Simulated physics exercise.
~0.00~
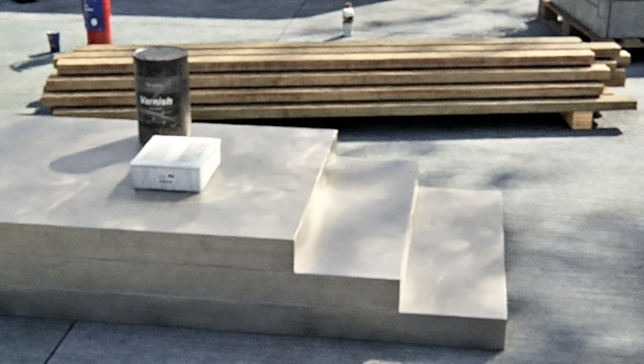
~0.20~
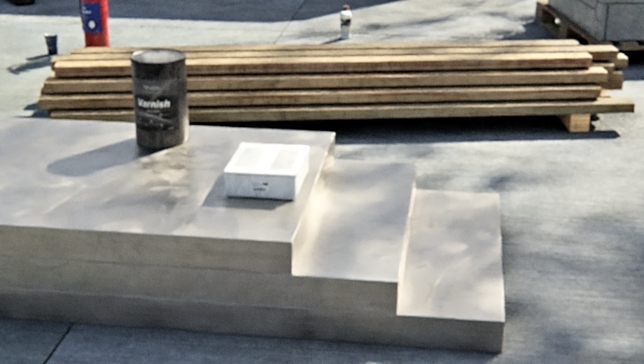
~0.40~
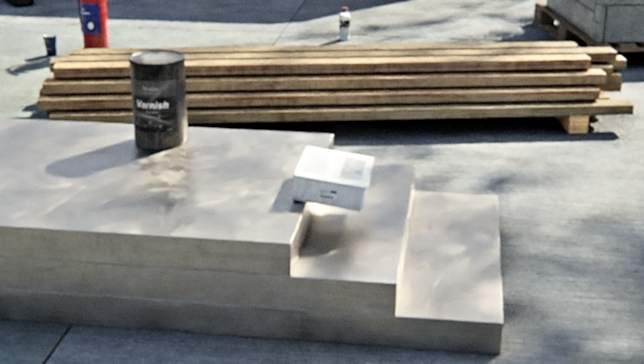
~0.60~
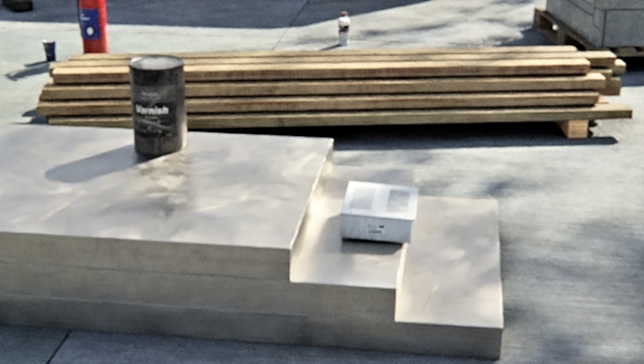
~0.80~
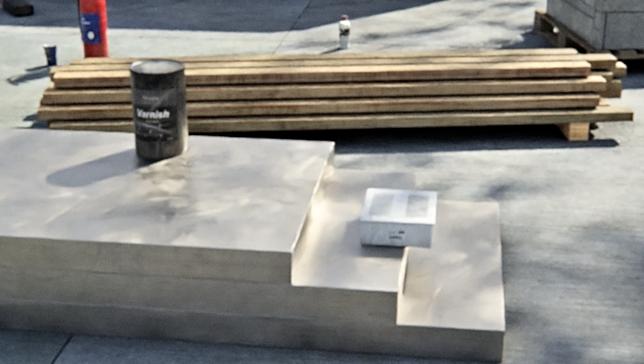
A white box slides right past a black can, tips off the landing, and rests on a step below.
